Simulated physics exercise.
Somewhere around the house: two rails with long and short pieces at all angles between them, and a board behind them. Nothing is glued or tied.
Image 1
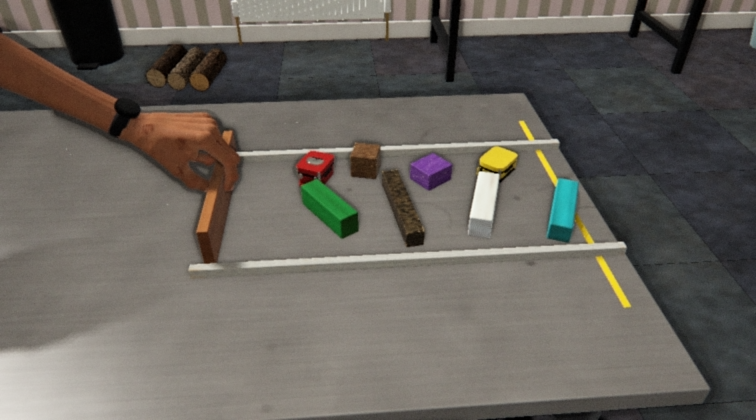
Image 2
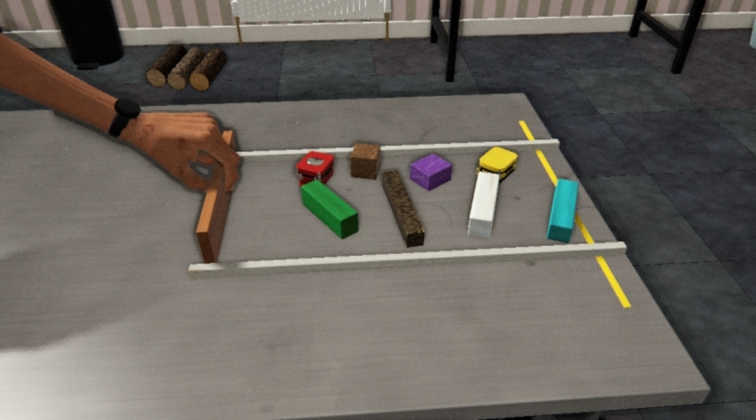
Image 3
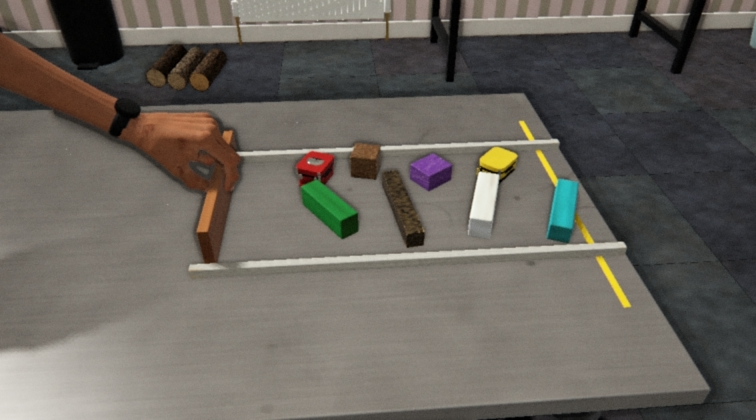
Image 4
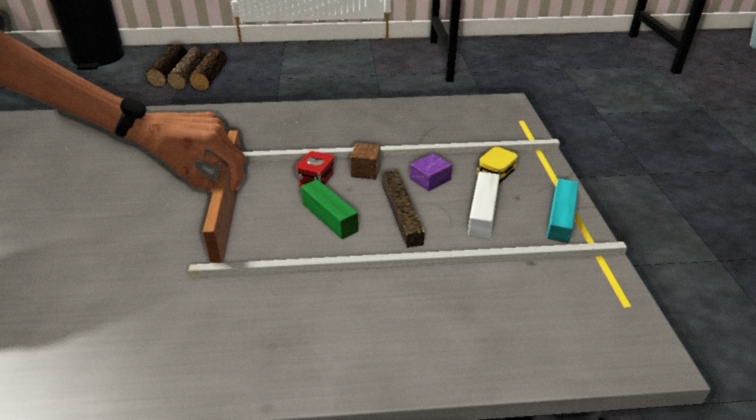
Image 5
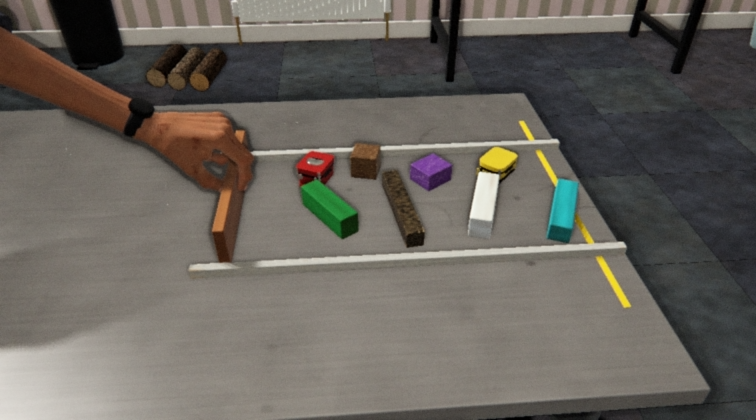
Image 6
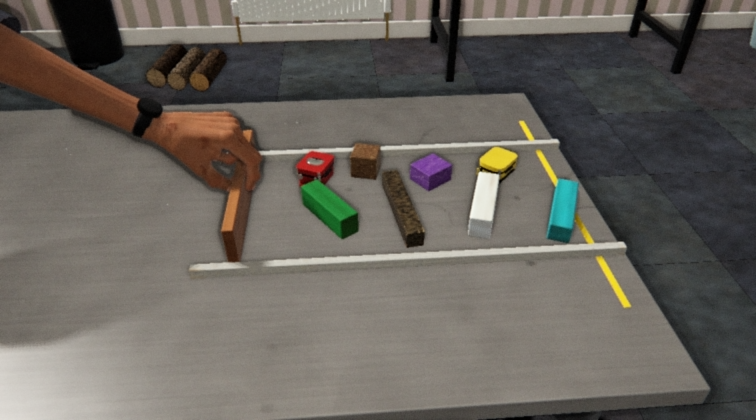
A grey table in a room with a dark tiled floor and striped wall is seen from above at an angle. Between two pale rails lie red, brown, purple and yellow pieces, with green, bark-brown, white and turquoise sticks nearer, and yellow tape at right. A hand from the left holds an orange-brown board still, then slides it slightly right, touching nothing, while the pieces and camera stay still.
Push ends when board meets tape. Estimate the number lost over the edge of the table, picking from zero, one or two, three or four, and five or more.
Off the edge go no fewer than five.
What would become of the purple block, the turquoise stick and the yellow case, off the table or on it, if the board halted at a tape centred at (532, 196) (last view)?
The purple block stays put; the turquoise stick topples off; and the yellow case topples off.
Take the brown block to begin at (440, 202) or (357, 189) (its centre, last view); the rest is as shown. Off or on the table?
The brown block: Plunges, then plunges.
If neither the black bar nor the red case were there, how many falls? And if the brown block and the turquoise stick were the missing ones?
3, then 4.
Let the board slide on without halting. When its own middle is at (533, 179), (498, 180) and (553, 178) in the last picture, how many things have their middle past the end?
The numbers past the end are 2, 0 and 5.
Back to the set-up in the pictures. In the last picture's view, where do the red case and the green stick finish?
The red case settles near (561, 158); as for the green stick, near (582, 199).
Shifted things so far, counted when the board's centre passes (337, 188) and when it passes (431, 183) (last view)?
Moved so far: 3, then 7.
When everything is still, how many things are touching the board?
Number in contact with it: 2.
Early on, none off yet; turquoise stick at rest near (563, 210); yellow case at rest near (497, 166); white stick at rest near (484, 204).
Finally, the number that fall off is five or more; lost, brown block, black bar, purple block, white stick, yellow case and turquoise stick.
